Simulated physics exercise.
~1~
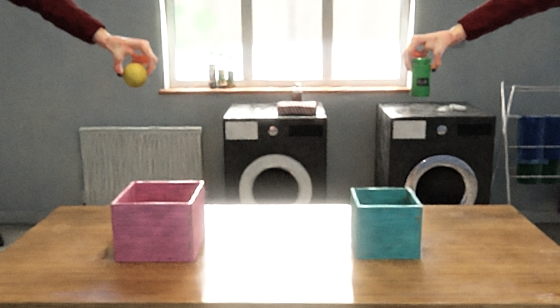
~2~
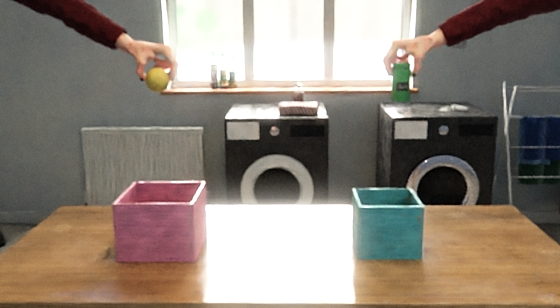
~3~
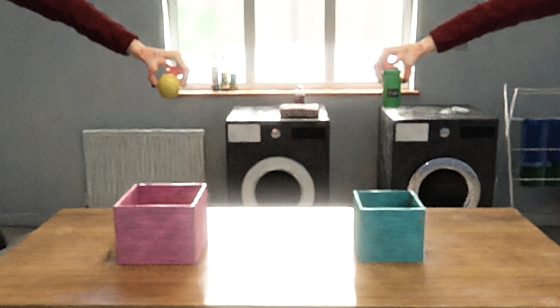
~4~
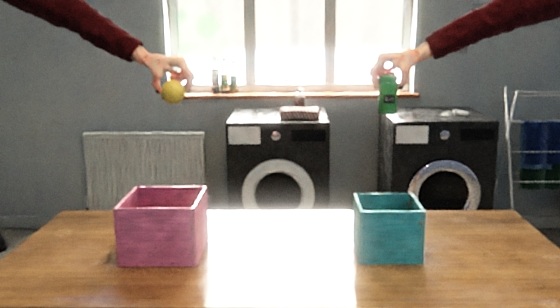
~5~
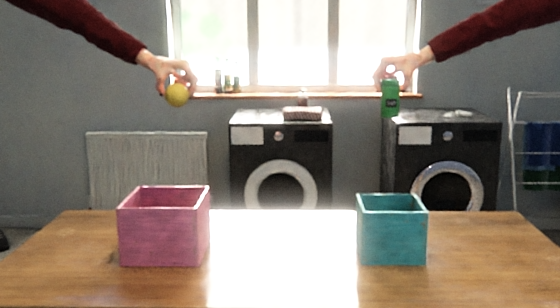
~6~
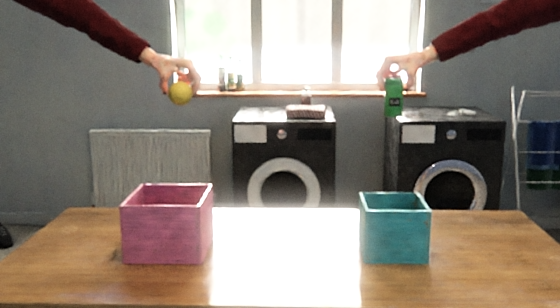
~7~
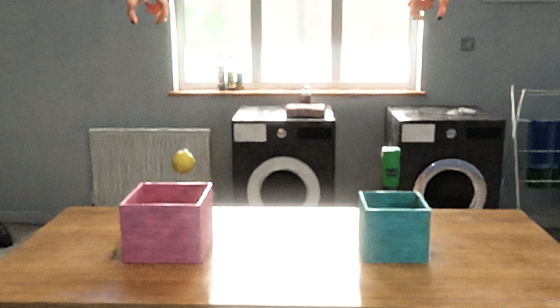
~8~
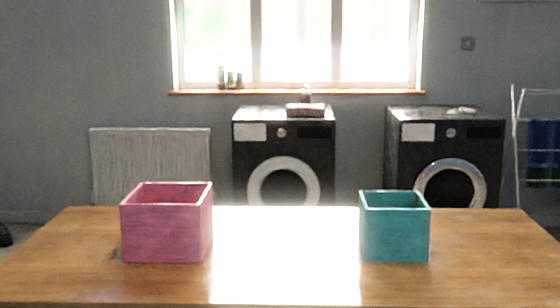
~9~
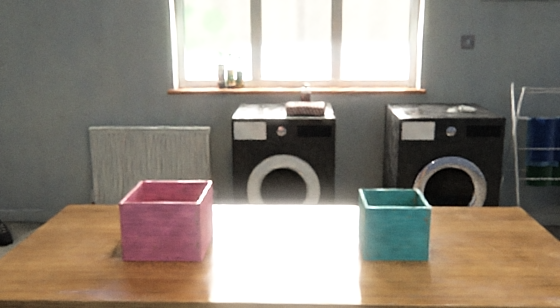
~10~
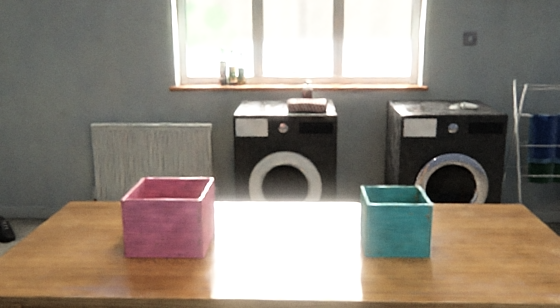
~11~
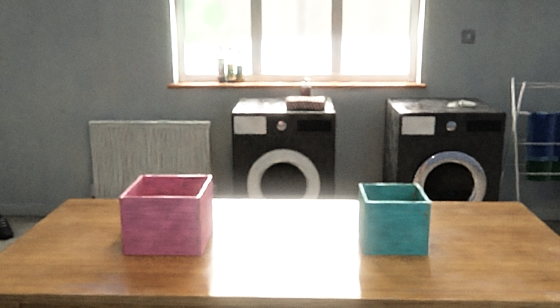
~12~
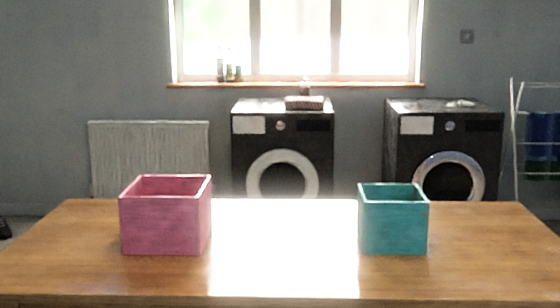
Two hands in dark red sleeves reach in from the left and right, high over a wooden table in a grey laundry room, seen from the front by a slightly swaying camera. The left hand holds a yellow lemon and the right a green shaker, above a pink crate on the left and a teal crate on the right. Two black washing machines stand behind, below a bright window. The hands move inward, pause over the crates, then let go and draw back upward. The lemon drops into the pink crate and the shaker into the teal one, both disappearing inside while the crates stay still.
